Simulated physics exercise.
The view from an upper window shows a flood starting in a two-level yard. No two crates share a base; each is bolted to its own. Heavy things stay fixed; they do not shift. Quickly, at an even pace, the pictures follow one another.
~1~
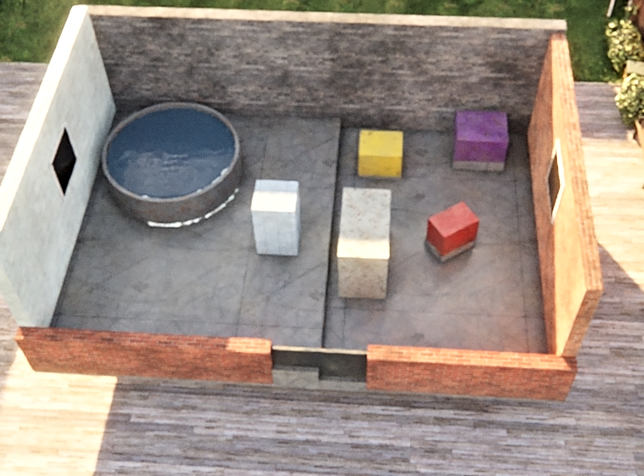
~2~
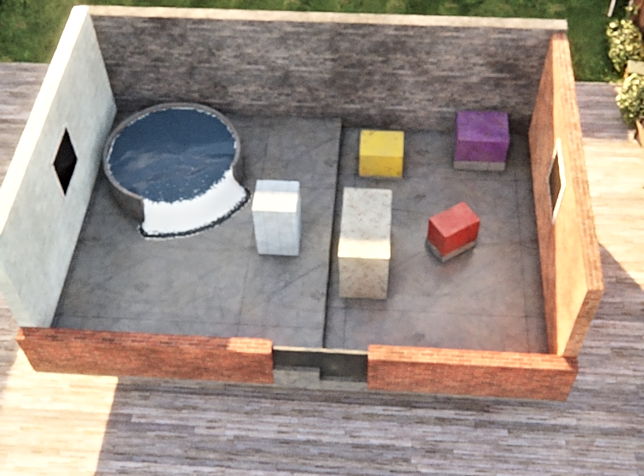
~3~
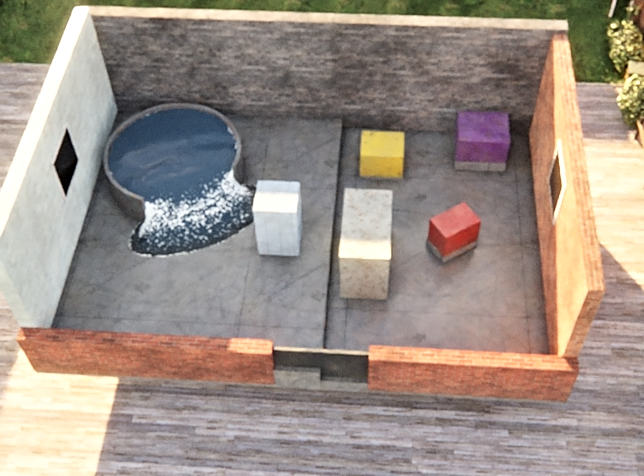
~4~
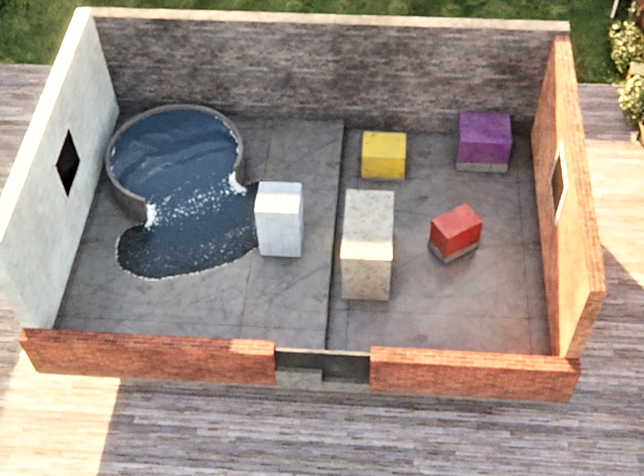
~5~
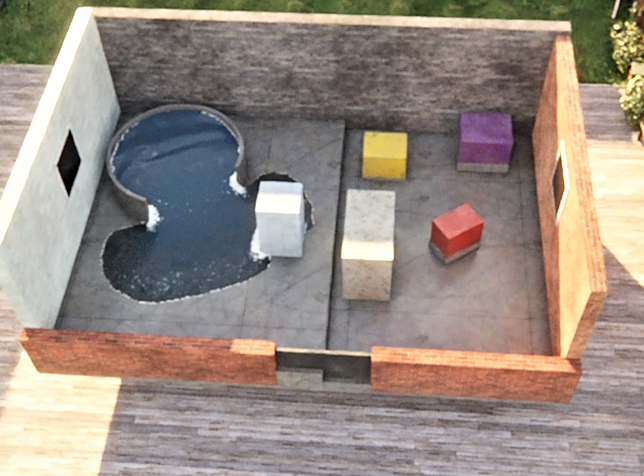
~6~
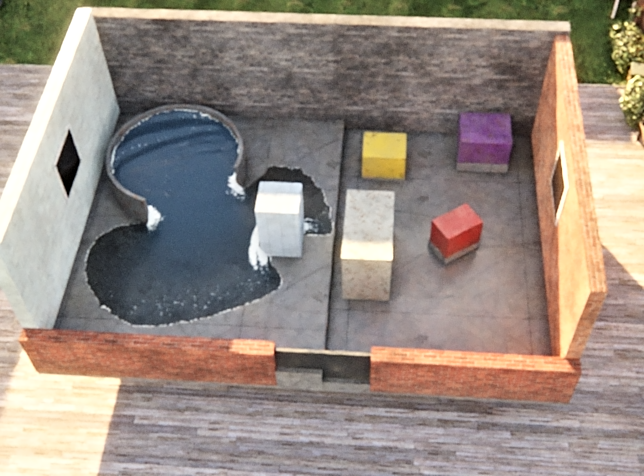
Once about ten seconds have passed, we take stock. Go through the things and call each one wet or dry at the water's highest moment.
Called one by one: The red crate is dry; the purple crate is dry; the yellow crate is wet.
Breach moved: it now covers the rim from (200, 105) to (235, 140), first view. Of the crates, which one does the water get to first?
Answer: The yellow-painted one.
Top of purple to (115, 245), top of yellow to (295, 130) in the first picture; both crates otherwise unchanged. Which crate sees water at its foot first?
It's the purple crate.
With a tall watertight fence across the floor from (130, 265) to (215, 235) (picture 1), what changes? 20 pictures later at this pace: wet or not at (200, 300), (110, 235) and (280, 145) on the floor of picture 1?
One by one: Soaked, soaked, spared.
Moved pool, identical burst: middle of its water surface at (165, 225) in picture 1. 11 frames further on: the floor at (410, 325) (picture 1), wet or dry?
Verdict on that spot: Inundated.
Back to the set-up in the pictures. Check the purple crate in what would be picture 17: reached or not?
By then the purple crate has stayed dry.
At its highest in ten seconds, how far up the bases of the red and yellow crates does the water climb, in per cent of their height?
Roughly 60 per cent for the first, 160 per cent for the second.
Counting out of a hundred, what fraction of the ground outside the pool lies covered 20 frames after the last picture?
About 65 per cent.
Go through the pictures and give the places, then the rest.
The round pool at (171, 153) is whole and still, in the first frame.
The front is at (144, 231), out from the gap at (198, 211), in the second frame.
Water pours out at (199, 212) and has run to (135, 244), in the third frame.
Water pours out at (201, 214) and has run to (125, 264), in the fourth frame.
The front is at (310, 226), out from the gap at (202, 214), in the fifth frame.
Water pours out at (201, 214) and has run to (132, 318), in the sixth frame.
A moment on, water covers 35 % of the floor; the red crate not reached, the purple crate not reached, the yellow crate not reached.
Next, water covers 40 % of the floor; the red crate water round its plinth, the purple crate not reached, the yellow crate water round its plinth.
Then, water covers 65 % of the floor; the red crate water round its plinth, the purple crate water round its plinth, the yellow crate water round its plinth.
Later, water covers 80 % of the floor; the red crate water round its plinth, the purple crate water round its plinth, the yellow crate water round its plinth.
In the end, water covers 95 % of the floor; the red crate stayed above the water, the purple crate stayed above the water, the yellow crate was topped.
